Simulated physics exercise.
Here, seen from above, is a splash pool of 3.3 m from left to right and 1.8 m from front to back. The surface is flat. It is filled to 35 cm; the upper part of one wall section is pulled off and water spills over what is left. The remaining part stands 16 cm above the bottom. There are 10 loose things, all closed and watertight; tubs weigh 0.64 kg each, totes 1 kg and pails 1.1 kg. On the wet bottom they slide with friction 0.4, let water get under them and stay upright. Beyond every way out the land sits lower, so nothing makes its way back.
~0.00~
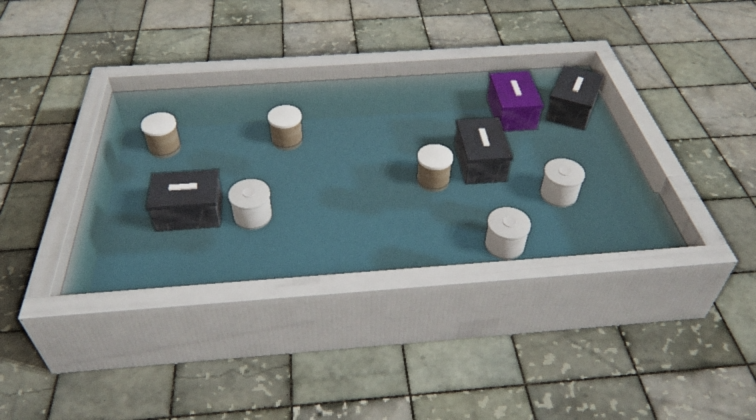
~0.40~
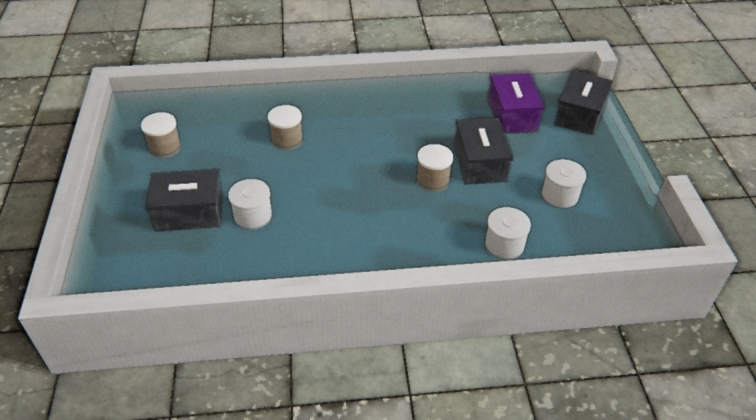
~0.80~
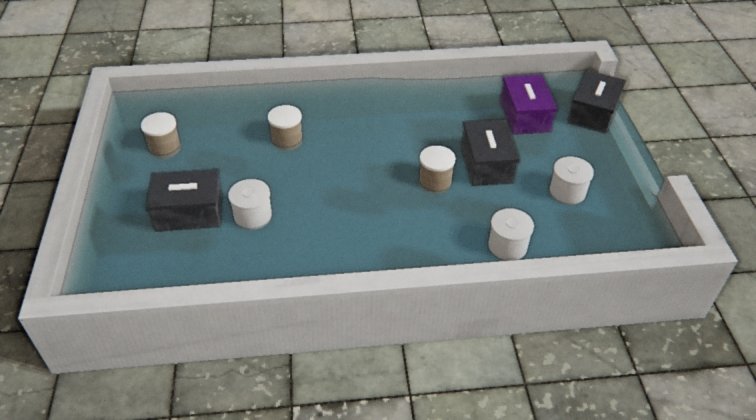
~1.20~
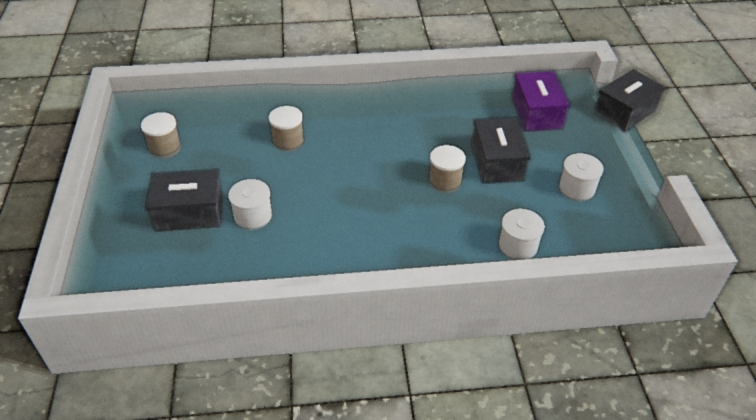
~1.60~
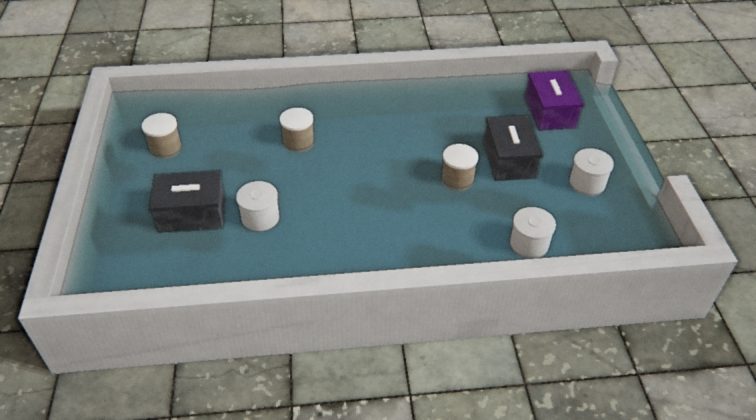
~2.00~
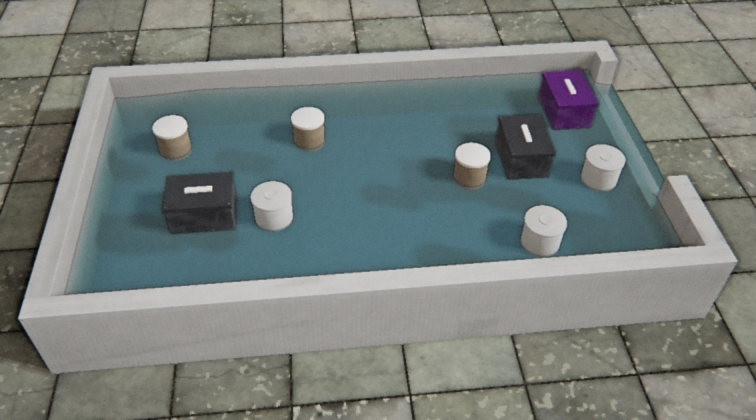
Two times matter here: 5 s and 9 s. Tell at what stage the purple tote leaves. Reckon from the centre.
It will escape before the window opens.
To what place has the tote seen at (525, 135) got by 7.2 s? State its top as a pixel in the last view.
The top is close to pixel (596, 117).
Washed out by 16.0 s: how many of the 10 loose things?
Tally: 3.
After 3.2 s the purple tote is near (616, 86), 0.7 m from its start, afloat; 1 of 10 are out; 9 afloat.
After 7.2 s the purple tote has gone out (at 3.3 s); 3 of 10 are out; 7 afloat.
After 12.0 s the purple tote has gone out (at 3.3 s); 3 of 10 are out; 7 afloat.
After 16.0 s the purple tote has gone out (at 3.3 s); 3 of 10 are out; 7 afloat.
